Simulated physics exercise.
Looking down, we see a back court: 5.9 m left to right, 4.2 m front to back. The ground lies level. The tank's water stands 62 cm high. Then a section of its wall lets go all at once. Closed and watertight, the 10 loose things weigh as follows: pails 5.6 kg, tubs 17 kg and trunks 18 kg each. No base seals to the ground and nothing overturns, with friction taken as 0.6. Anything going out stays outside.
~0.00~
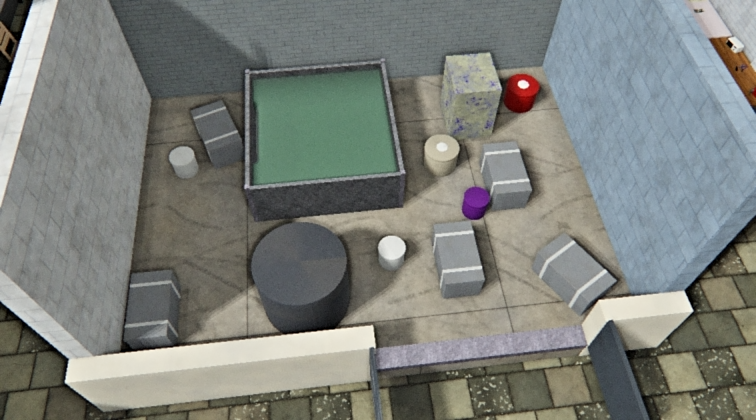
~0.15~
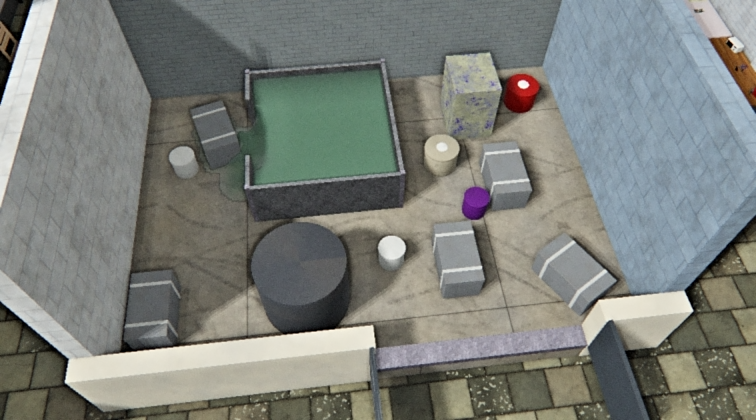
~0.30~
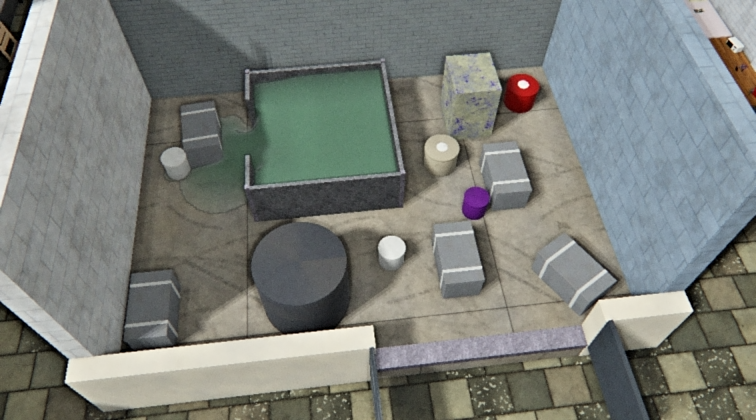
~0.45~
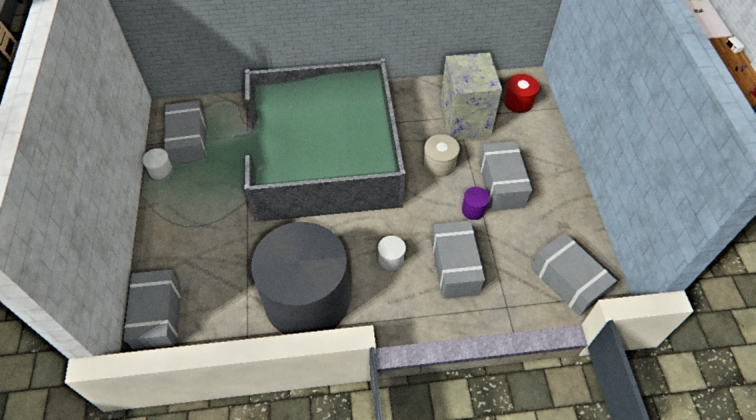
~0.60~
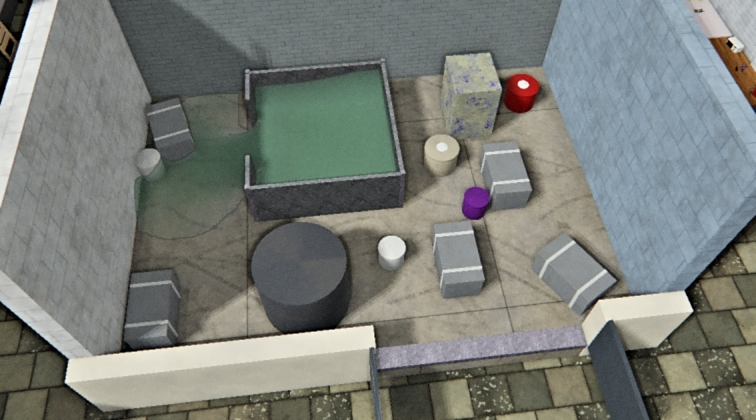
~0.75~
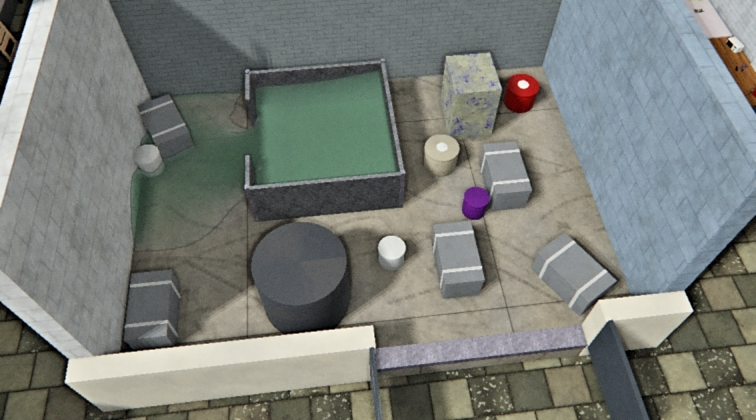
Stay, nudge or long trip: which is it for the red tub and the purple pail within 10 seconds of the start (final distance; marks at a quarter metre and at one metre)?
In short: Red tub effectively unmoved, purple pail moved a little.
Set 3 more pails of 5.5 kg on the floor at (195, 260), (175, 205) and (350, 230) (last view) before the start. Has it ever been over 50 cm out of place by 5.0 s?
Lab note - in order: Above threshold / above threshold / below threshold.
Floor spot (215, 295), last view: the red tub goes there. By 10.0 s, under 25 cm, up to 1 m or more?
From that spot, it is pushed far off.
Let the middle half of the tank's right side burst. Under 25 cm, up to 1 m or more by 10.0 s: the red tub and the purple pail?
The red tub is swept away, the purple pail is swept away.
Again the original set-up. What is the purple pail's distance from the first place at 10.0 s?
About 50 cm.
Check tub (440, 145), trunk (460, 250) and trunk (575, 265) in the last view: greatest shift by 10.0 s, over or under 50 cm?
Within the limit, then beyond the limit, then within the limit.
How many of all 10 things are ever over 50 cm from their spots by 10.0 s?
Counting them up, I find 5.
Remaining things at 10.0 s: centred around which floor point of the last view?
The average lands around (432, 190).
After 2.0 s the red tub is near (523, 85), 0.0 m from its start, aground; the purple pail is near (477, 197), 0.0 m from its start, aground; 0 of 10 are out; 2 afloat.
After 4.5 s the red tub is near (523, 85), 0.0 m from its start, aground; the purple pail is near (477, 197), 0.0 m from its start, aground; 0 of 10 are out; 3 afloat.
After 7.0 s the red tub is near (523, 85), 0.0 m from its start, aground; the purple pail is near (487, 196), 0.1 m from its start, aground; 0 of 10 are out; 6 afloat.
After 10.0 s the red tub is near (524, 85), 0.0 m from its start, aground; the purple pail is near (510, 187), 0.5 m from its start, afloat; 0 of 10 are out; 7 afloat.
